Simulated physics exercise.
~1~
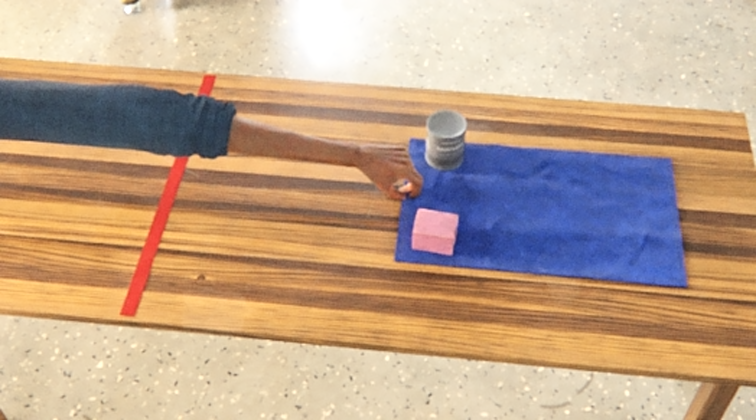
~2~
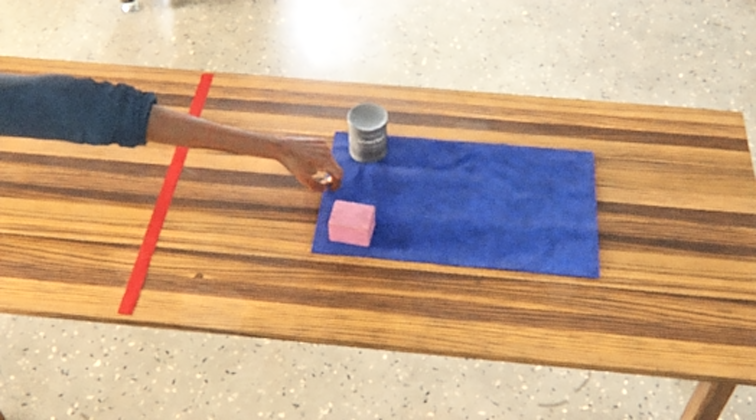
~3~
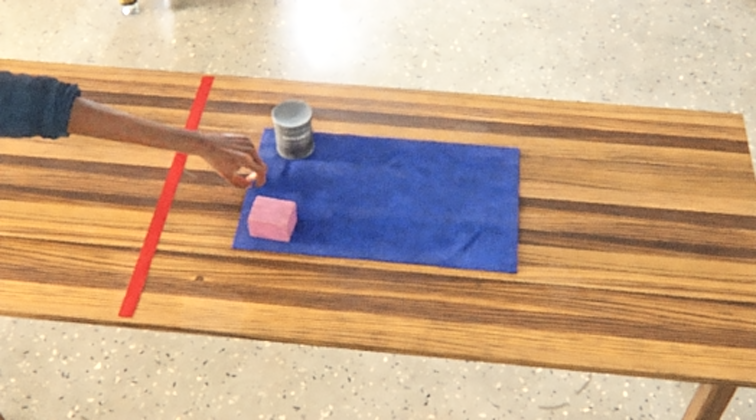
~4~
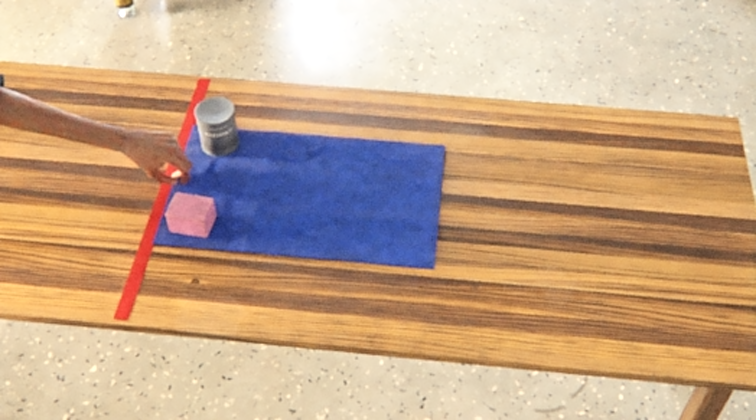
Blue cloth carrying a pink block and grey tin being pulled left across a wooden table by a hand, reaching red tape.
